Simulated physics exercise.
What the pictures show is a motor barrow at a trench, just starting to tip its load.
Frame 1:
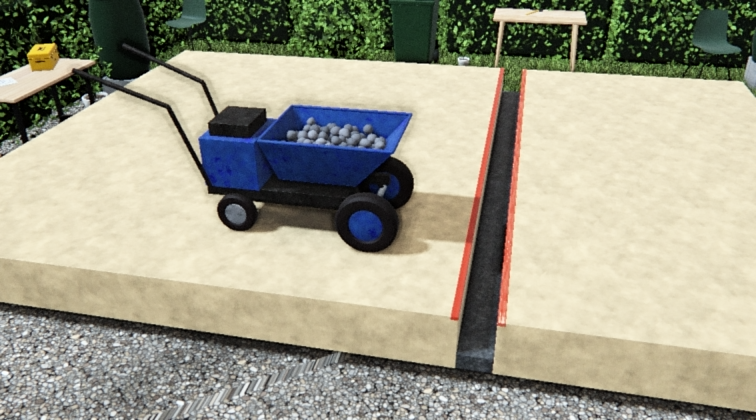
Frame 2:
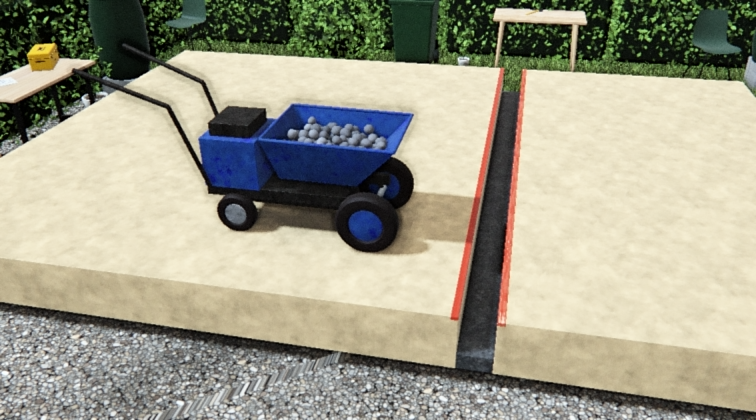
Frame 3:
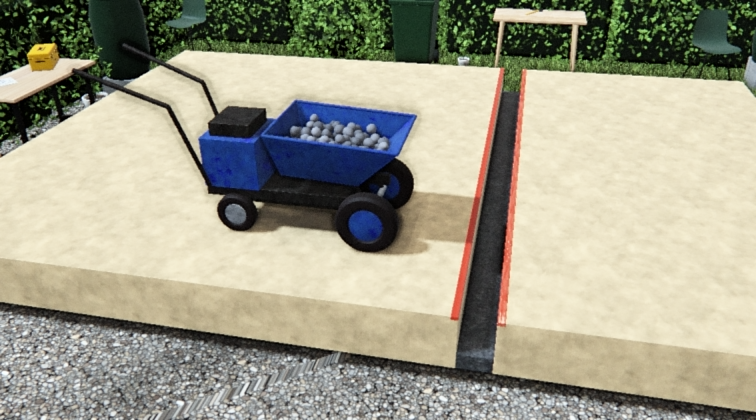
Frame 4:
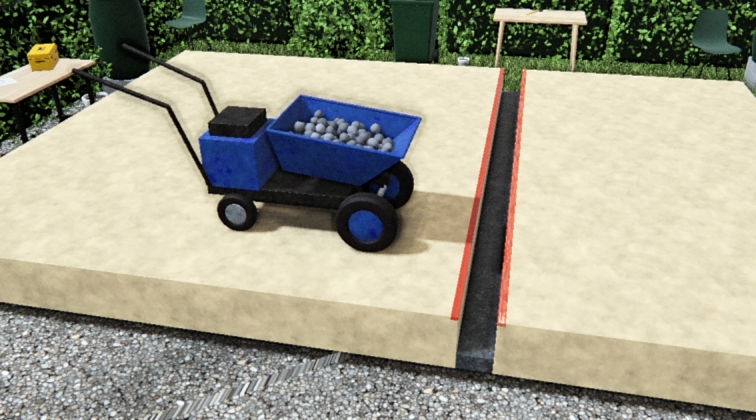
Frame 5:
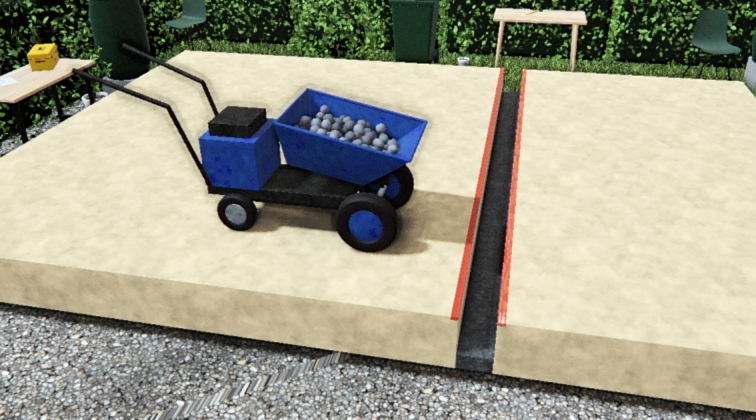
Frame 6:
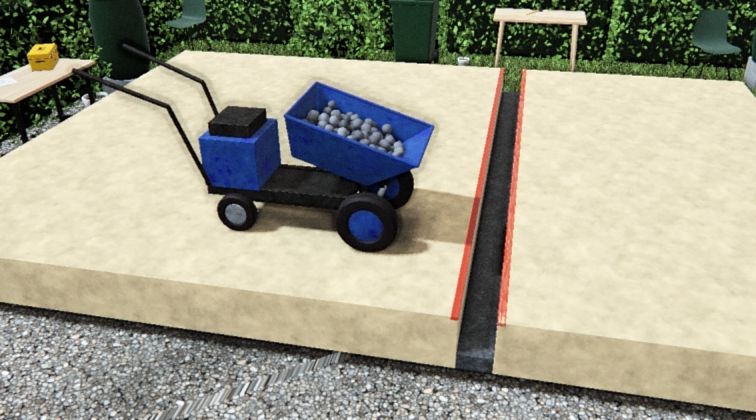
At the start, a blue motor barrow loaded with round grey cobbles stands on a pale slab, its skip level, left of a narrow, dark trench edged in red. The skip then tilts gradually toward the right, its back rising clearly, while the wheels stay still and the cobbles remain inside.
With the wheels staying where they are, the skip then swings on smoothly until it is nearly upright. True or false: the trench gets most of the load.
True.
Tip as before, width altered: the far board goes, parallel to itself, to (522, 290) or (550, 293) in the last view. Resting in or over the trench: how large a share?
The first try gives 100 percent, then the second gives 100 percent.
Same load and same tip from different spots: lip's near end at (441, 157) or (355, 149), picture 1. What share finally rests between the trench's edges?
The first stopping place yields 10 % and the other yields 40 %.
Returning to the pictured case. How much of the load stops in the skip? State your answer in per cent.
My estimate is about 0 per cent.
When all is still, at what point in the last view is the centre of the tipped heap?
(487, 260).
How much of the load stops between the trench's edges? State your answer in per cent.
Result: Near 90 in a hundred.
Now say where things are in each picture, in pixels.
Lip of the skip near (392, 153), level; top of the load near (322, 144), round cobbles; first edge of the trench near (461, 283); far edge near (505, 288), the trench under half as wide as the skip, and about as deep as wide, in the first frame.
Lip of the skip near (394, 153), level; top of the load near (323, 143), in the second frame.
Lip of the skip near (397, 155), tipped barely; top of the load near (325, 141), in the third frame.
Lip of the skip near (403, 157), tipped a little; top of the load near (330, 139), in the fourth frame.
Lip of the skip near (410, 161), tipped a little; top of the load near (326, 124), in the fifth frame.
Lip of the skip near (417, 166), tipped clearly; top of the load near (323, 127); first edge of the trench near (461, 283); far edge near (505, 288), in the sixth frame.
Shortly afterwards, skip tipped steeply; the whole lot in the skip.
Next, skip tipped right over; near half in the skip; a little short of the trench; near a third in or heaped over the trench; only a few beyond it; only a few falling.
Some moments later, skip tipped right over; a little short of the trench; the bulk in or heaped over the trench; a little beyond it.
In the end, skip tipped right over; a little short of the trench; the bulk in or heaped over the trench; a little beyond it.
